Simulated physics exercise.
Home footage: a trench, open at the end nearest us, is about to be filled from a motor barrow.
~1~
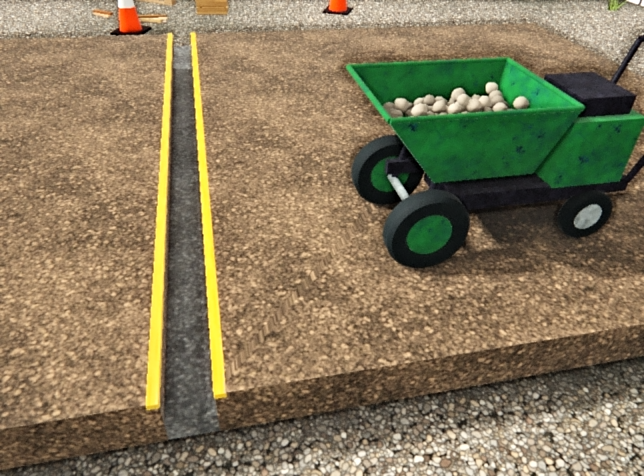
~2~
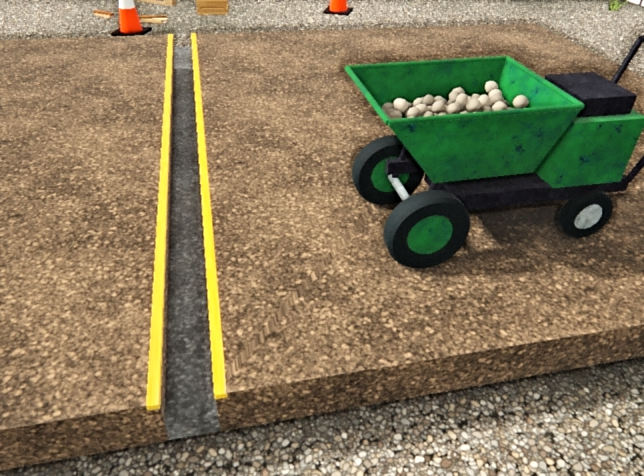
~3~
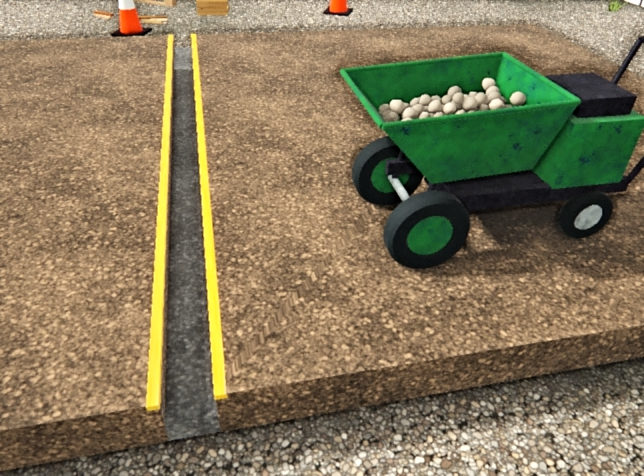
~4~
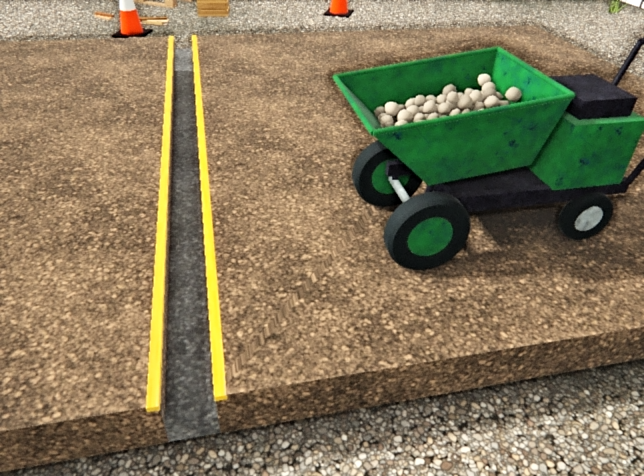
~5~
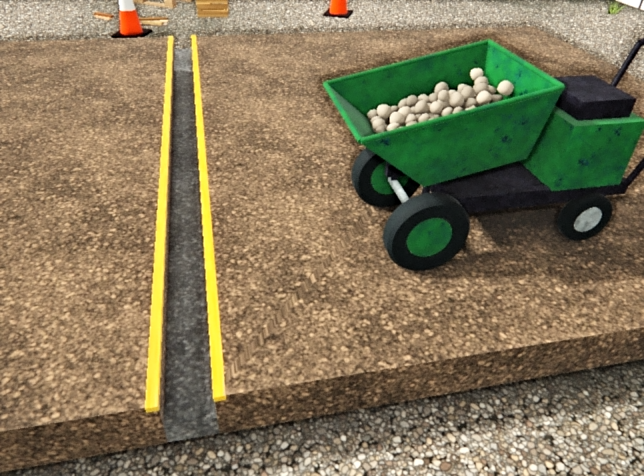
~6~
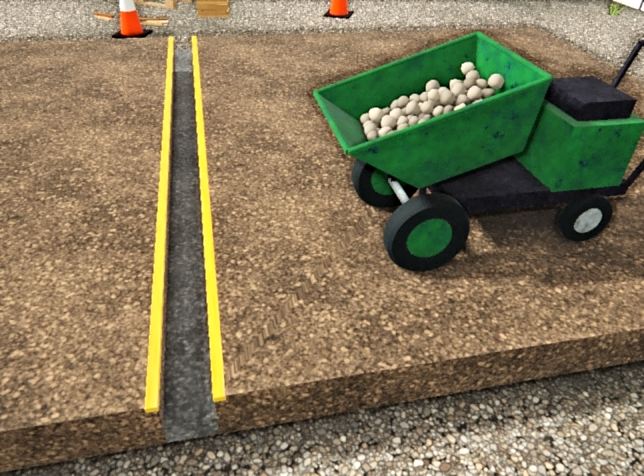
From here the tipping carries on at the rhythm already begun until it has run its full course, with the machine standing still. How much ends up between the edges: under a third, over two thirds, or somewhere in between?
Under a third.
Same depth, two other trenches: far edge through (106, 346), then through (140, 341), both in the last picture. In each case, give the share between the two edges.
First one: 20 per cent; second one: 20 per cent.
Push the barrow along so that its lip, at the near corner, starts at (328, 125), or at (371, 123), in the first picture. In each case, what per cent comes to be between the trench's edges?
It works out to 60 per cent in the first case and 30 per cent in the second.
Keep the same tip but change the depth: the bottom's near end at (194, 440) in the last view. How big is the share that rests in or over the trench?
20 per cent, roughly.
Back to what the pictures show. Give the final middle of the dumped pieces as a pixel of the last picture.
Near (233, 246), more or less.
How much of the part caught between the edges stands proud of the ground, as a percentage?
0 %, roughly.
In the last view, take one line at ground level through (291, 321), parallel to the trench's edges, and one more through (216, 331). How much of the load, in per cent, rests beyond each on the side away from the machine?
Near 70 % and near 30 %, in that order.
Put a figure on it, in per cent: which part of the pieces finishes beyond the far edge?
Close to 0 in a hundred.
Soon after the last picture, skip tipped steeply; all in the skip.
A little later, skip tipped right over; most in the skip; about a quarter short of the trench; a stray few in or heaped over the trench.
Later still, skip tipped right over; about a quarter in the skip; about half short of the trench; about a quarter in or heaped over the trench; a stray few beyond it.
At rest, skip tipped right over; about a quarter in the skip; about half short of the trench; about a quarter in or heaped over the trench; a stray few beyond it.
